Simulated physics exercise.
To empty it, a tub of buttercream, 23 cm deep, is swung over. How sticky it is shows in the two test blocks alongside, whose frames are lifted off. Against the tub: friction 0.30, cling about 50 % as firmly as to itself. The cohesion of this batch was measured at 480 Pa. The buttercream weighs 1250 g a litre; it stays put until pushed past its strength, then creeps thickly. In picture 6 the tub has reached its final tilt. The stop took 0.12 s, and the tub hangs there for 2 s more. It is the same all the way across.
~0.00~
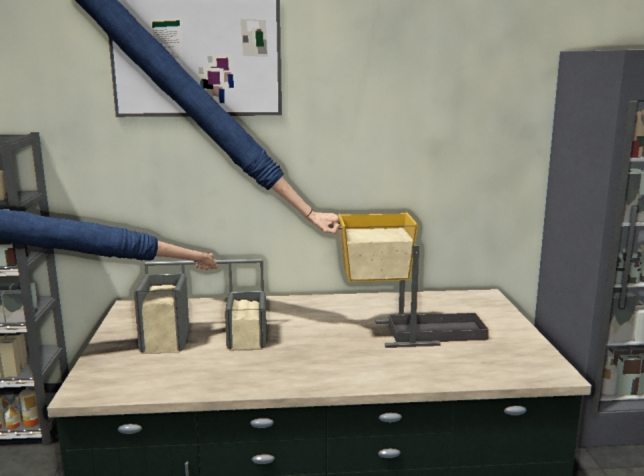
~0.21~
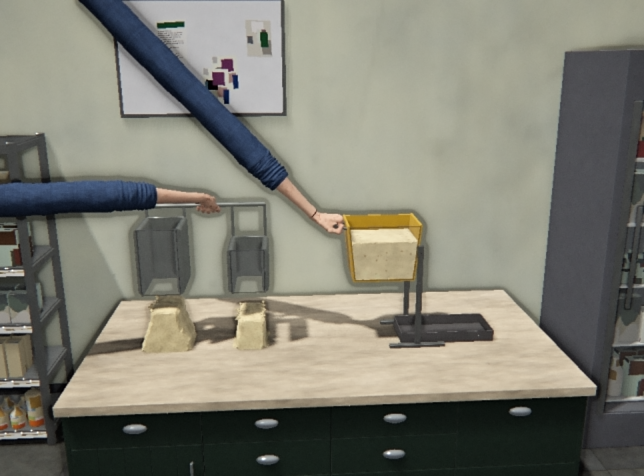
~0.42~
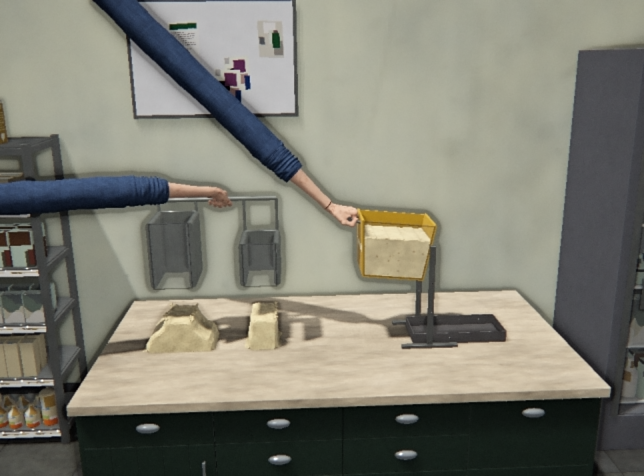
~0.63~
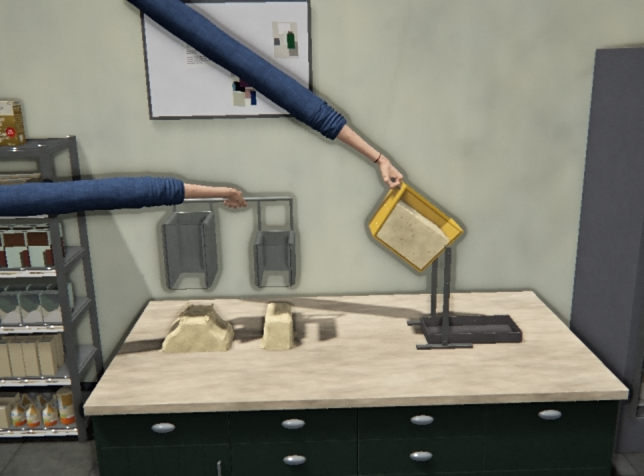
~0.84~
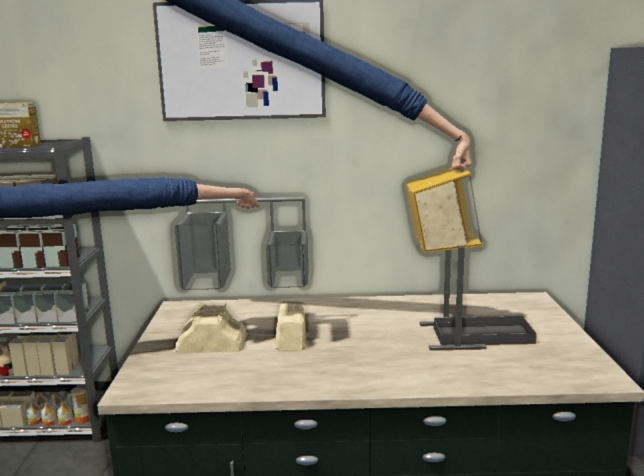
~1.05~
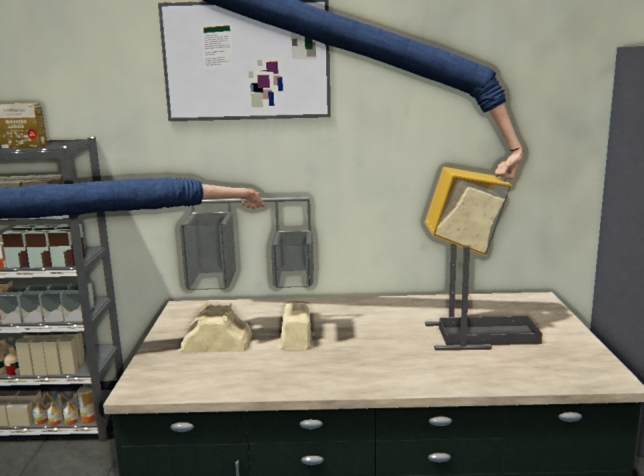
In this clip, one hand lifts two grey moulds off pale blocks on a table, and the larger block slumps, while another hand swings a yellow tub of pale buttercream over clockwise until its open side faces right and downward.
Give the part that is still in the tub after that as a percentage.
Expect roughly 0 %.
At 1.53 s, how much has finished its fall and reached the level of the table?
About 75 %.
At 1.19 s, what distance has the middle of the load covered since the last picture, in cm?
About 13 cm.
After 1.19 s, the tub is at 107 degrees and holds 44 %.
After 1.36 s, the tub is at 107 degrees and holds 8 %.
After 1.53 s, the tub is at 107 degrees and holds 0 %.
After 1.70 s, the tub is at 107 degrees and holds 0 %.
After 3.05 s, at the end, the tub is at 107 degrees and holds 0 %.
